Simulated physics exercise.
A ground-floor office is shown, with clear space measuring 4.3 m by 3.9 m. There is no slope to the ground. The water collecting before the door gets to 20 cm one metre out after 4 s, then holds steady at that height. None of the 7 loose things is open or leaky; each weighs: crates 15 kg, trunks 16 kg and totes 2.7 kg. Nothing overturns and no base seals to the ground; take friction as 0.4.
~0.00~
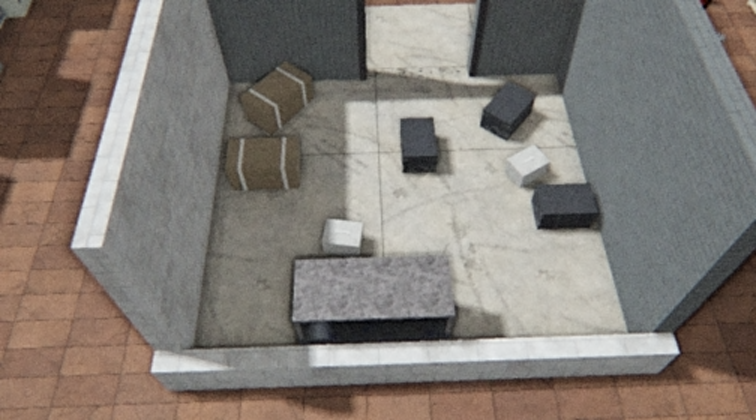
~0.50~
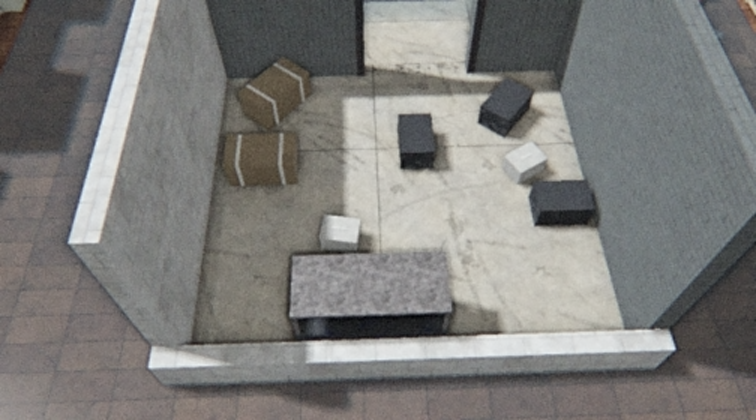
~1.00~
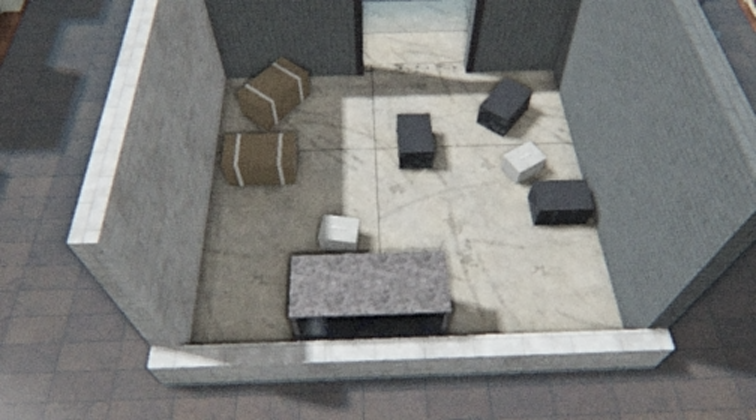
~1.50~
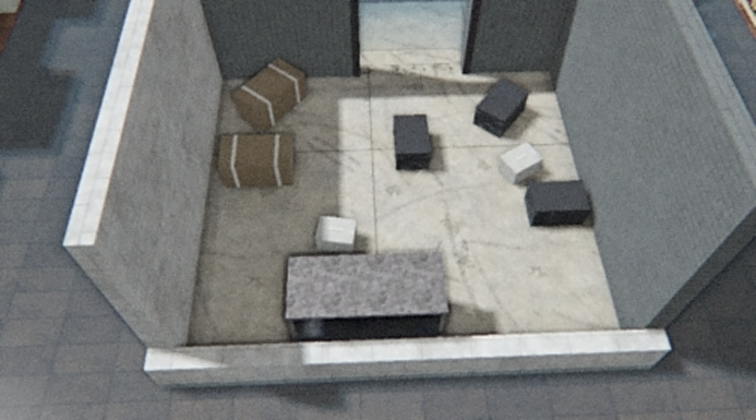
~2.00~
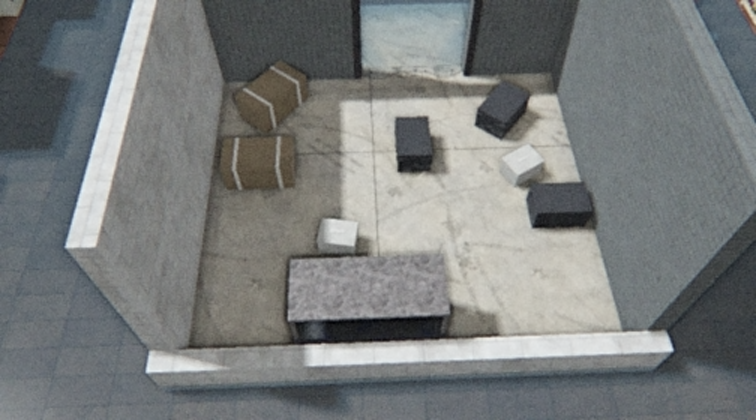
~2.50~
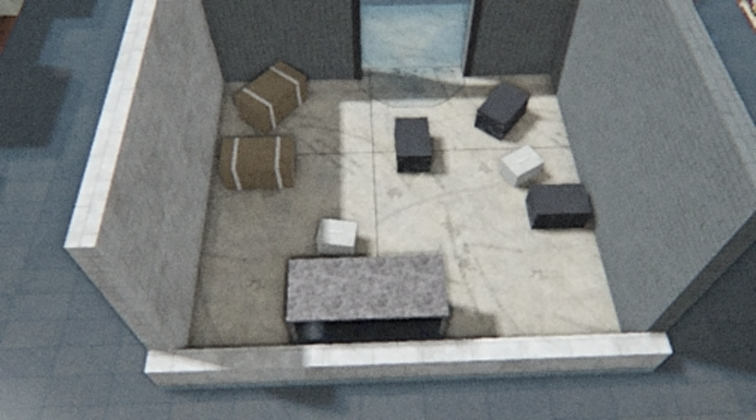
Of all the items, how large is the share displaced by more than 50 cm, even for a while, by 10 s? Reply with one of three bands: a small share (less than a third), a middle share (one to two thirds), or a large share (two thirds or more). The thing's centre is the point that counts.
A middle share, one to two thirds.
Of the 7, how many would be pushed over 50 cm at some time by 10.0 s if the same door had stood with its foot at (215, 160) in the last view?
The answer then is 6.
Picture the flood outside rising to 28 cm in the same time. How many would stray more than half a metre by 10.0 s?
You'd get 5 in that case.
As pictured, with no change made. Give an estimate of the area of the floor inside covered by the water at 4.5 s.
Roughly 6.0 m2.
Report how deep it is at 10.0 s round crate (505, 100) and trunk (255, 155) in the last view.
About 7 and 7 cm.
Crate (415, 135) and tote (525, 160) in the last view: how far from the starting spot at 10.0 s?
Net displacement, in order: 150 cm; 100 cm.
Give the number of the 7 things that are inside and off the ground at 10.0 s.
Just then, the number is 6.
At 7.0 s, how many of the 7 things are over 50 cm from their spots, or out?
The number I get is 2.
After 3.5 s 0 of 7 are over 50 cm from their spots; 0 afloat.
After 4.5 s 0 of 7 are over 50 cm from their spots; 0 afloat.
After 7.0 s 2 of 7 are over 50 cm from their spots; 2 afloat.
After 10.0 s 4 of 7 are over 50 cm from their spots, and 4 have been at some point; 6 afloat.
